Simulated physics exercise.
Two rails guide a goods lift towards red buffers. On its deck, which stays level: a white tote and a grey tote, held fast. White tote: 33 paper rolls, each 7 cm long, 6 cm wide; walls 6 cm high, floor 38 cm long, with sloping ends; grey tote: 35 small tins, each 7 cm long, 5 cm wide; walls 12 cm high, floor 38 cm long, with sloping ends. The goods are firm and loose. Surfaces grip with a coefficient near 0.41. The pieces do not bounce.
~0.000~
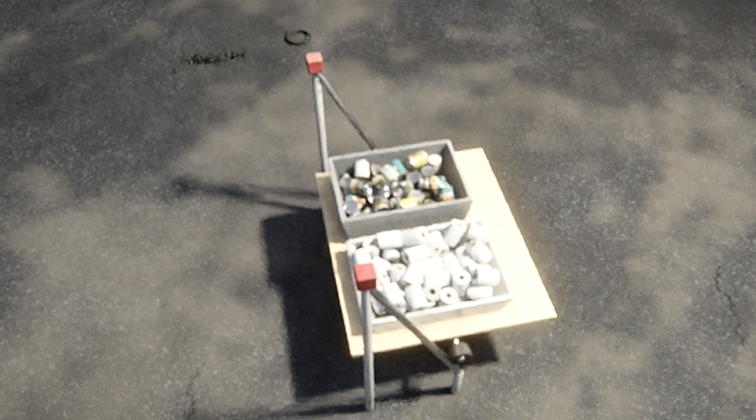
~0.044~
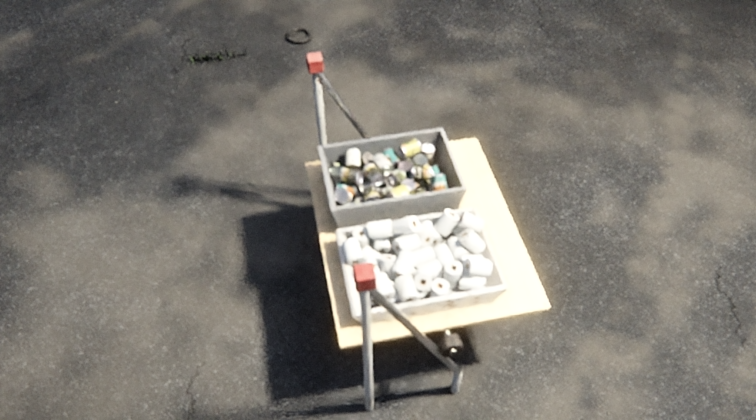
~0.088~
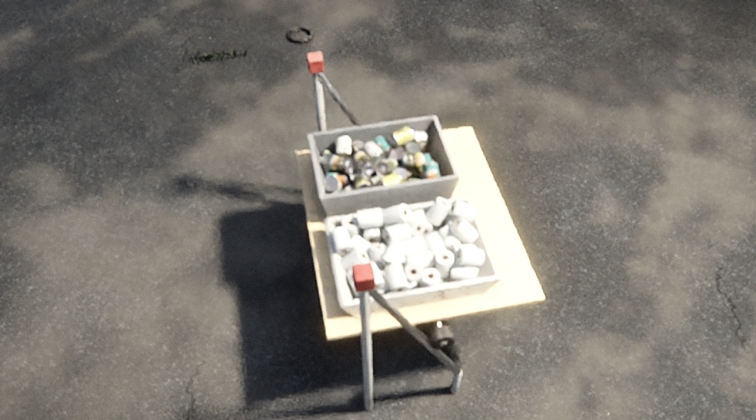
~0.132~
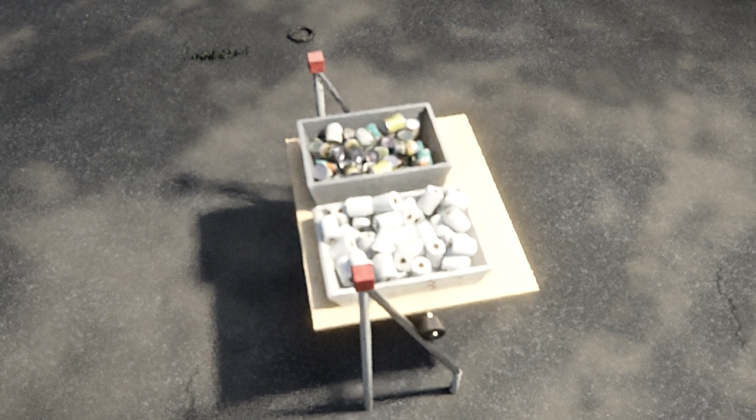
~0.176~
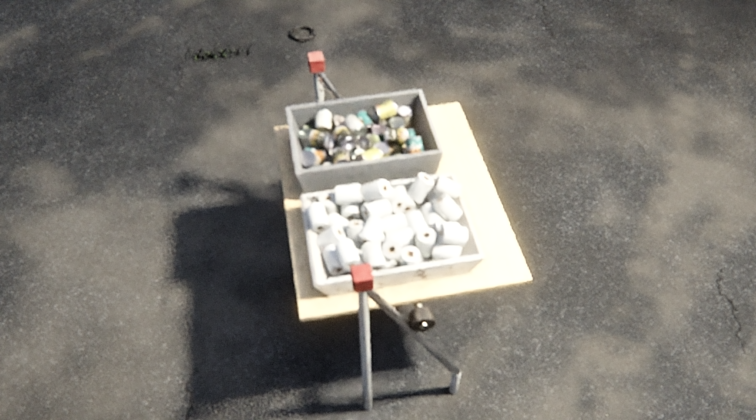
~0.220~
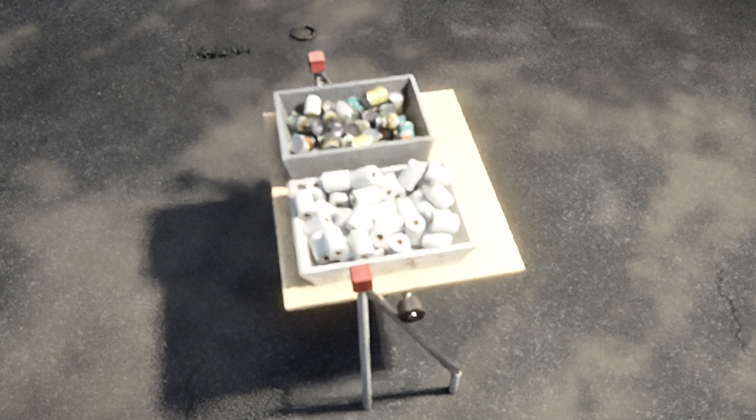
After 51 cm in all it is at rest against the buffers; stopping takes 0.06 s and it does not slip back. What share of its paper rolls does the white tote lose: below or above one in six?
The white tote loses over a sixth of its paper rolls.
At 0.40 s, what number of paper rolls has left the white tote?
Some 1 by then.
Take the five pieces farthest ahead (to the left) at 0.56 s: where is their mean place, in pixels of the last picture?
Near (229, 199).
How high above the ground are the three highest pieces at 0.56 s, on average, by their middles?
About 92 cm.
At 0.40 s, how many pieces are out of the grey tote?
About: Grey tote 0.
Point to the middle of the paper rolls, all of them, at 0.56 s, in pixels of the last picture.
Near (292, 195).
After 0.28 s, it meets the buffers.
After 0.40 s, 1 of 33 out of the white tote and 0 of 35 out of the grey tote.
After 0.56 s, 8 of 33 out of the white tote and 0 of 35 out of the grey tote.
After 0.78 s, 9 of 33 out of the white tote and 2 of 35 out of the grey tote.
When it is over (at 1.33 s), 9 of 33 out of the white tote and 2 of 35 out of the grey tote. Asked share, 9 of 33, 27 per cent.
